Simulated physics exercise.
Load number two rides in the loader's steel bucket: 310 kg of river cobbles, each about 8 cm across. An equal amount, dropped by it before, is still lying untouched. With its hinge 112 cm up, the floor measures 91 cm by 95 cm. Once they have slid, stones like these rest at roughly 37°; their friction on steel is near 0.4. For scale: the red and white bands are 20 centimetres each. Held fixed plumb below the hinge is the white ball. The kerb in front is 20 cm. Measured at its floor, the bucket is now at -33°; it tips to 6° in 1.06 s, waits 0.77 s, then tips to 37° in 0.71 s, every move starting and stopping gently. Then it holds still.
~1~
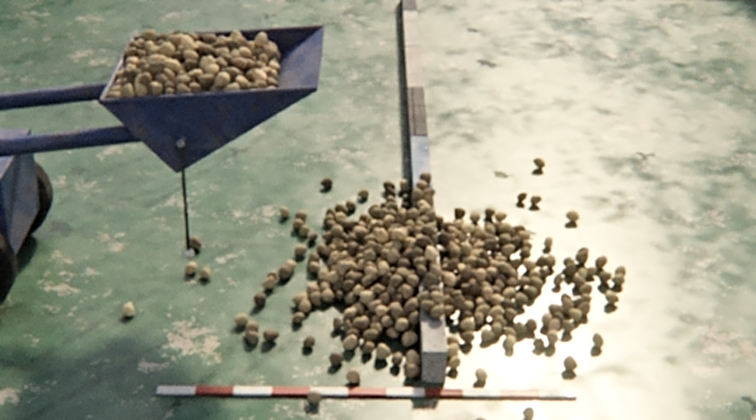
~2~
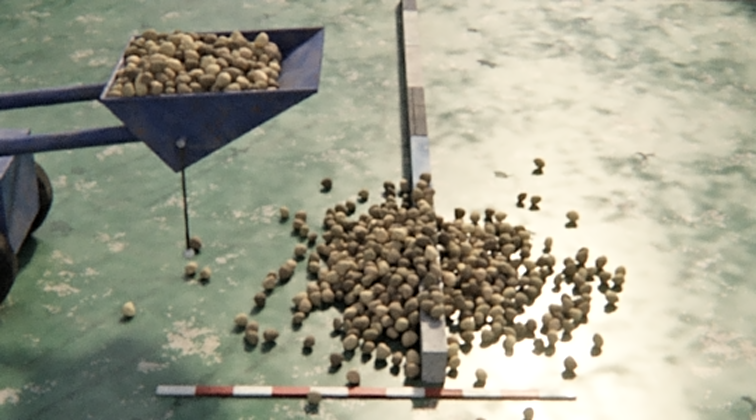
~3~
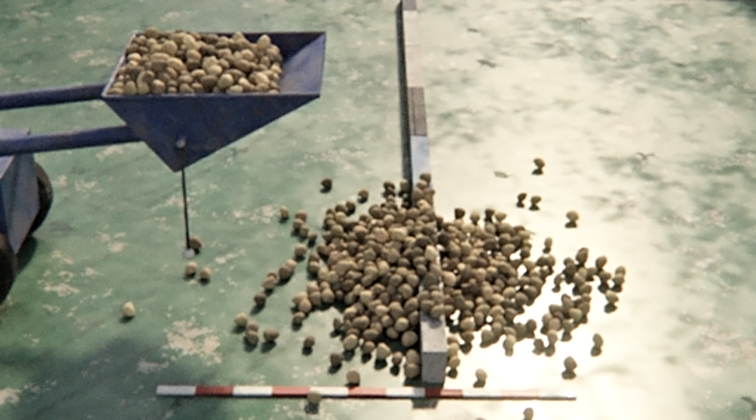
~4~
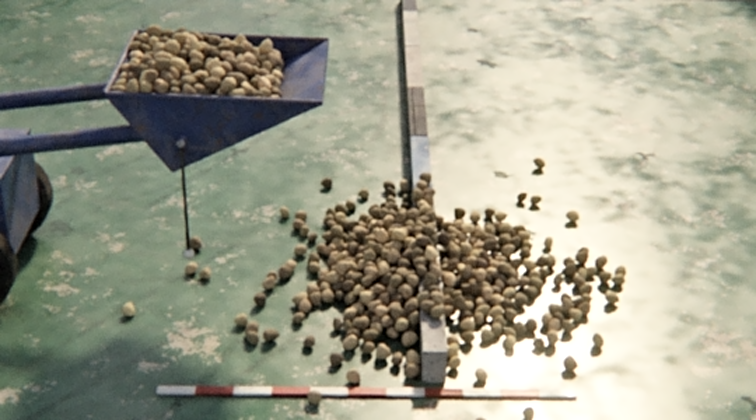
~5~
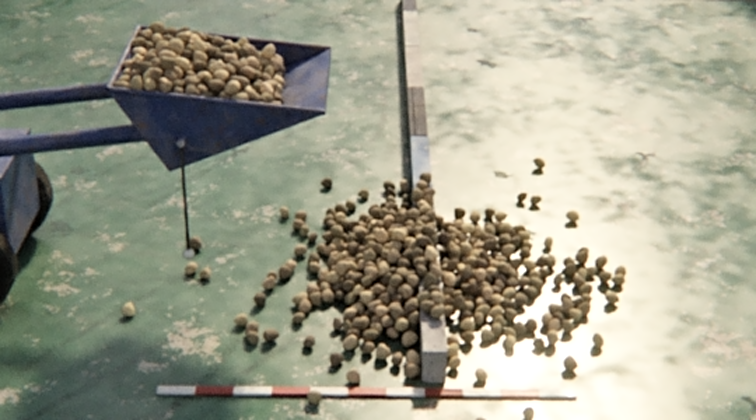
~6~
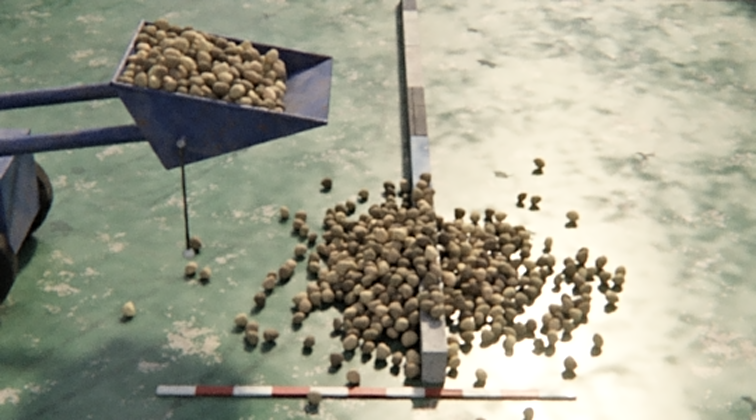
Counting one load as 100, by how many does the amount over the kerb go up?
By about 0 out of 100.
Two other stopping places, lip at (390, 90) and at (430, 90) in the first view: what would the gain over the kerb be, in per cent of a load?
30 %, then 75 %.
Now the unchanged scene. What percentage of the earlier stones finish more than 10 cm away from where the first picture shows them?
Near 5 per cent, I reckon.
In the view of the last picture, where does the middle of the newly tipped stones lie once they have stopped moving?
Their centre ends up near (337, 257).
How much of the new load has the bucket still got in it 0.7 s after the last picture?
Close to 100 in a hundred.
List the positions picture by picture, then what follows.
Lip at (317, 89), floor tilted -33°, highest stones at (209, 48). The earlier load is highest near (420, 238), 27 cm above ground level, 68 % on this side of the kerb, 33 % over the kerb, in the first frame.
Lip at (318, 90), floor tilted -32°, highest stones at (205, 48), in the second frame.
Lip at (320, 95), floor tilted -30°, highest stones at (196, 46), in the third frame.
The bucket is at -27°, its lip at (322, 103); the top of the load is at (179, 46), in the fourth frame.
The bucket is at -23°, its lip at (325, 113); the top of the load is at (165, 42), in the fifth frame.
Lip at (327, 124), floor tilted -18°, highest stones at (164, 39), in the sixth frame.
Then, 0.4 s after the last picture the floor is at 0°; in per cent of one load, 100 in the bucket, 68 on this side of the kerb, 33 over the kerb; the foremost stones are at (600, 265).
Then, 0.7 s after the last picture the floor is at 6°; in per cent of one load, 100 in the bucket, 68 on this side of the kerb, 33 over the kerb; the foremost stones are at (600, 265).
Then, 2.5 s after the last picture the floor is at 37°; in per cent of one load, 15 in the bucket, 153 on this side of the kerb, 33 over the kerb; the foremost stones are at (600, 265).
Then, 5.0 s after the last picture the floor is at 37°; in per cent of one load, 0 in the bucket, 168 on this side of the kerb, 33 over the kerb; the foremost stones are at (600, 265). Net gain over the kerb, 0.
